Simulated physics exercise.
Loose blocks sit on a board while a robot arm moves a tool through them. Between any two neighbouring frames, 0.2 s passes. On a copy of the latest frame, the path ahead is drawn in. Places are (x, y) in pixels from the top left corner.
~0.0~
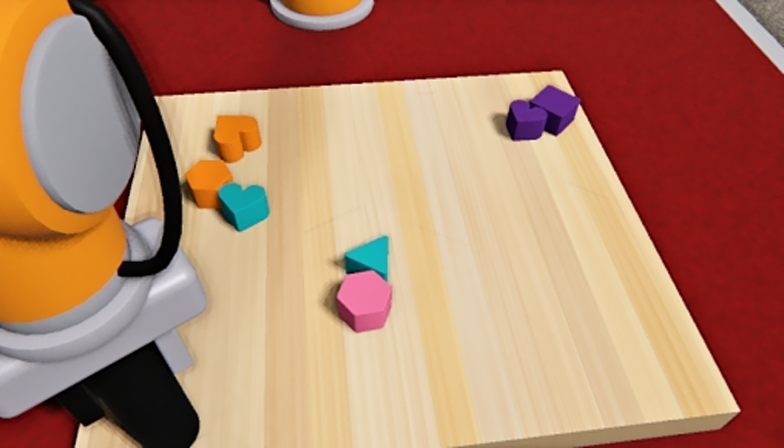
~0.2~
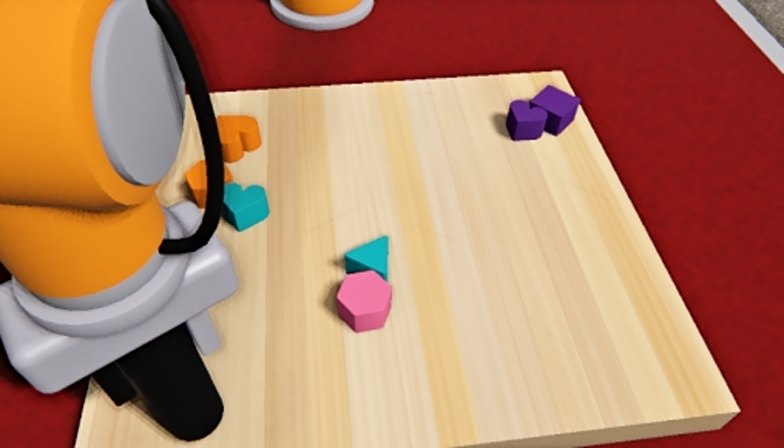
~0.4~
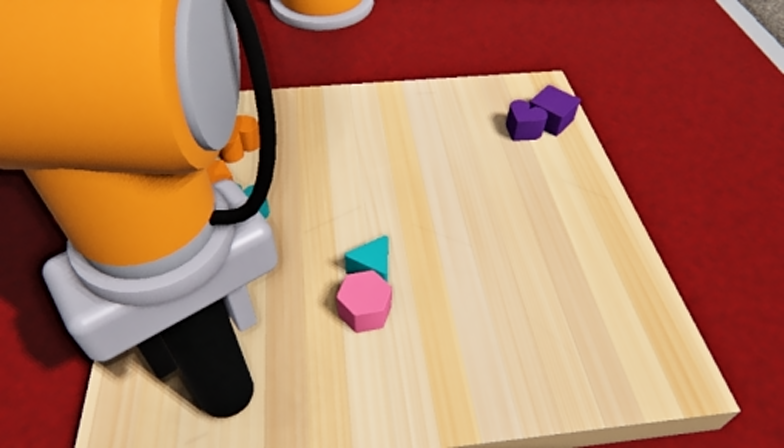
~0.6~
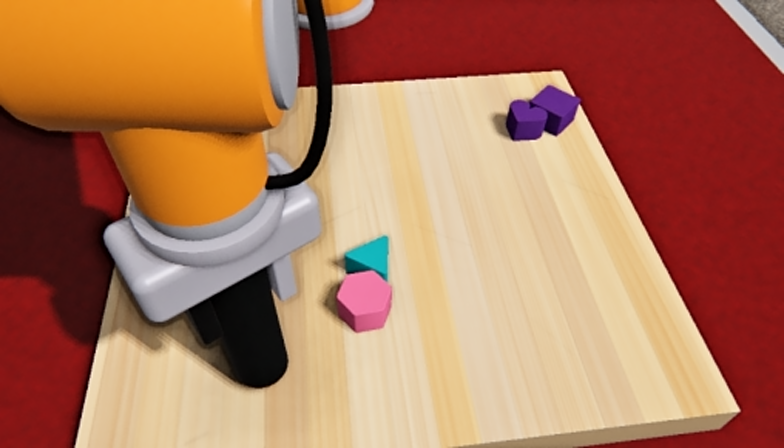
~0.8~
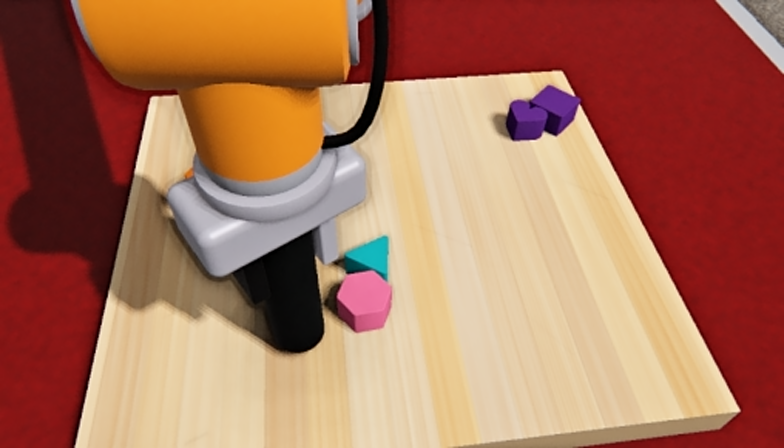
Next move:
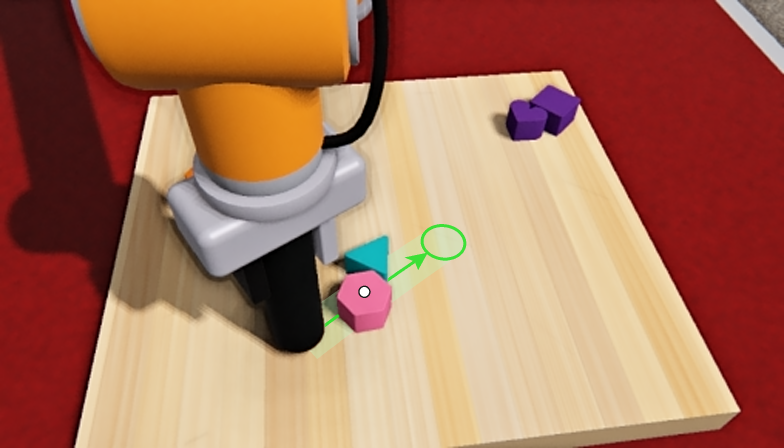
The robot arm moves its black tool right and up across the board, touching no blocks.
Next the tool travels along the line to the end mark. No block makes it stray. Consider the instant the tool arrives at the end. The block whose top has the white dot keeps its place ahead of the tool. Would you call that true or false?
It is false.
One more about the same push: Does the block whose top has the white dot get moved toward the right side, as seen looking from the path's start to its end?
Yes, it checks out.
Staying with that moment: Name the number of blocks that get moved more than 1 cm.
The number of blocks that move over 1 cm is two.
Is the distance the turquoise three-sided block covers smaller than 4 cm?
That would be a no.
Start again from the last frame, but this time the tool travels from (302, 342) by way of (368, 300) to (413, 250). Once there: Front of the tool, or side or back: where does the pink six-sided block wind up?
It lies beside or behind the tool.
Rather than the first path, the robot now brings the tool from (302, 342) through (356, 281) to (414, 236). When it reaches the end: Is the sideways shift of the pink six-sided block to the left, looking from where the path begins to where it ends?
No, I don't think so.
The drawn path runs from (302, 342) directly to (443, 242); the dot is on the pink six-sided block.
The first path, step by step. One third of the way, tool at (352, 293); pink six-sided block at (400, 279), turned 30° clockwise; turquoise three-sided block at (382, 246), turned 45° anticlockwise.
Two thirds of the way, tool at (401, 259); pink six-sided block at (450, 263), turned 80° clockwise; turquoise three-sided block at (401, 222), turned 40° anticlockwise.
At the end, tool at (445, 230); pink six-sided block at (471, 257), turned 145° clockwise; turquoise three-sided block at (409, 208), turned 70° anticlockwise.
